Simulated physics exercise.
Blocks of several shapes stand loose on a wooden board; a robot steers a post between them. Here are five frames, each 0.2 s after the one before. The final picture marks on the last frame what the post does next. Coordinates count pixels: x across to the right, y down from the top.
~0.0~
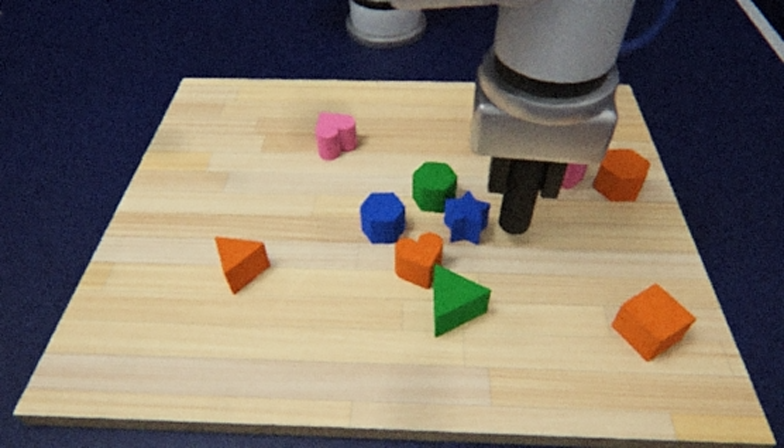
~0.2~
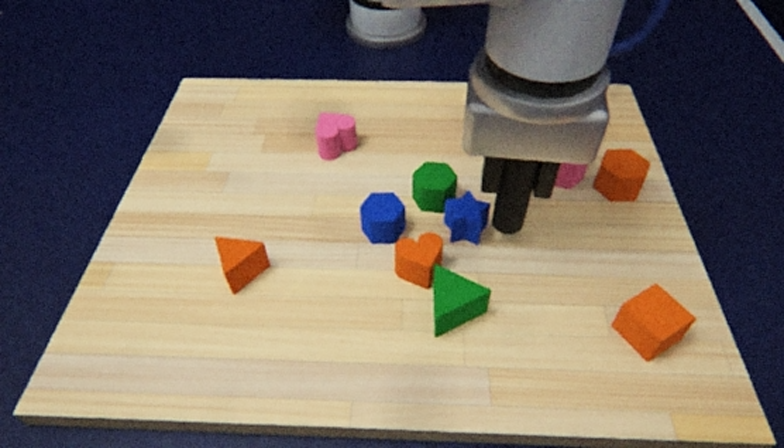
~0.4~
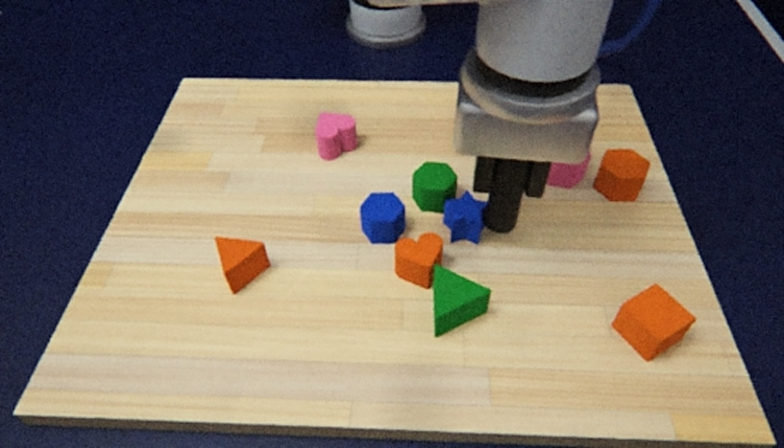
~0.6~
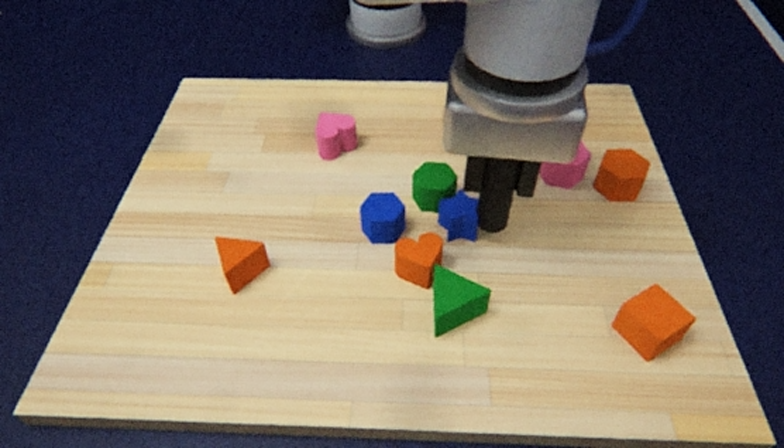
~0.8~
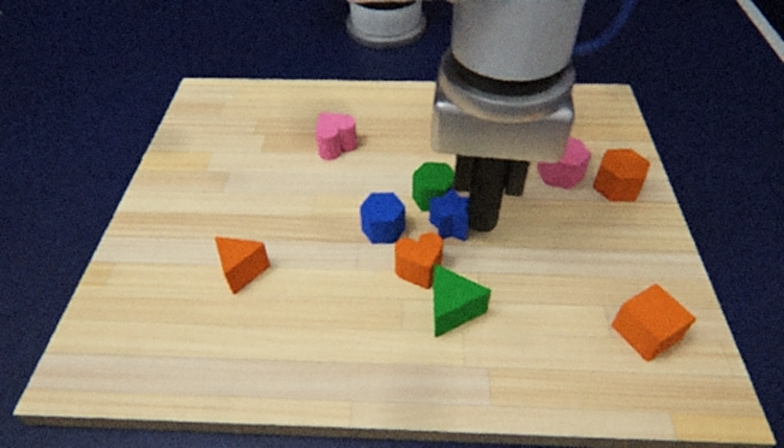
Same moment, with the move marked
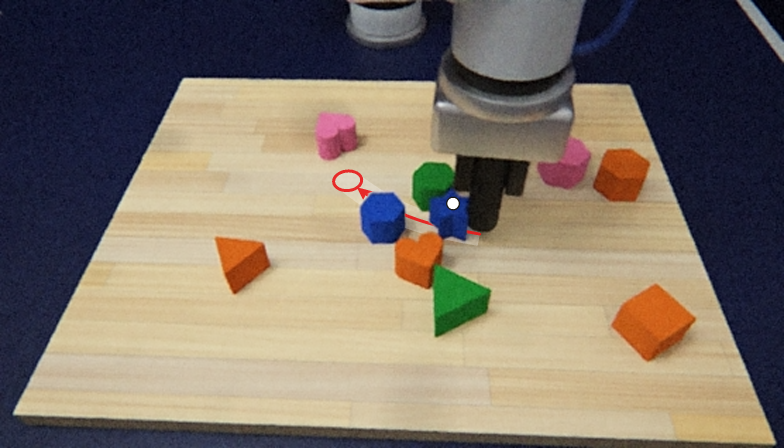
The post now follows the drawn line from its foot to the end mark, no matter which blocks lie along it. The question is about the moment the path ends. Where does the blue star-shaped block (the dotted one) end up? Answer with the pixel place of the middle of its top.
Its top centre lands on (317, 163).
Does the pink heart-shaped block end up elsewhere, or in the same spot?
By the time the path is finished, it has hardly shifted at all.
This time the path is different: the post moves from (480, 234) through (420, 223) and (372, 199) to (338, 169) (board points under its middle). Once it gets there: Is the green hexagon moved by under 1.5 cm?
Answer: No.
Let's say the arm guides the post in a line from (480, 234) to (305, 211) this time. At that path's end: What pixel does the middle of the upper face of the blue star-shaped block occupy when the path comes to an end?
I'd expect the centre of its top face to be at (283, 173).
The drawn path runs from (480, 234) by way of (428, 223) and (383, 204) to (348, 181); the dot is on the blue star-shaped block.
What follows on the original path. One third of the way, post (427, 210); blue hexagon (362, 204); green hexagon (414, 165), turned 55° clockwise; blue star-shaped block (398, 193).
Two thirds of the way, post (382, 191); blue hexagon (326, 201), turned 75° anticlockwise; green hexagon (414, 165), turned 55° clockwise; blue star-shaped block (353, 176).
At the end, post (346, 168); pink heart-shaped block not moved; blue hexagon (324, 201), turned 80° anticlockwise; orange heart-shaped block not moved; green hexagon (414, 165), turned 55° clockwise; blue star-shaped block (317, 163), turned 35° anticlockwise.
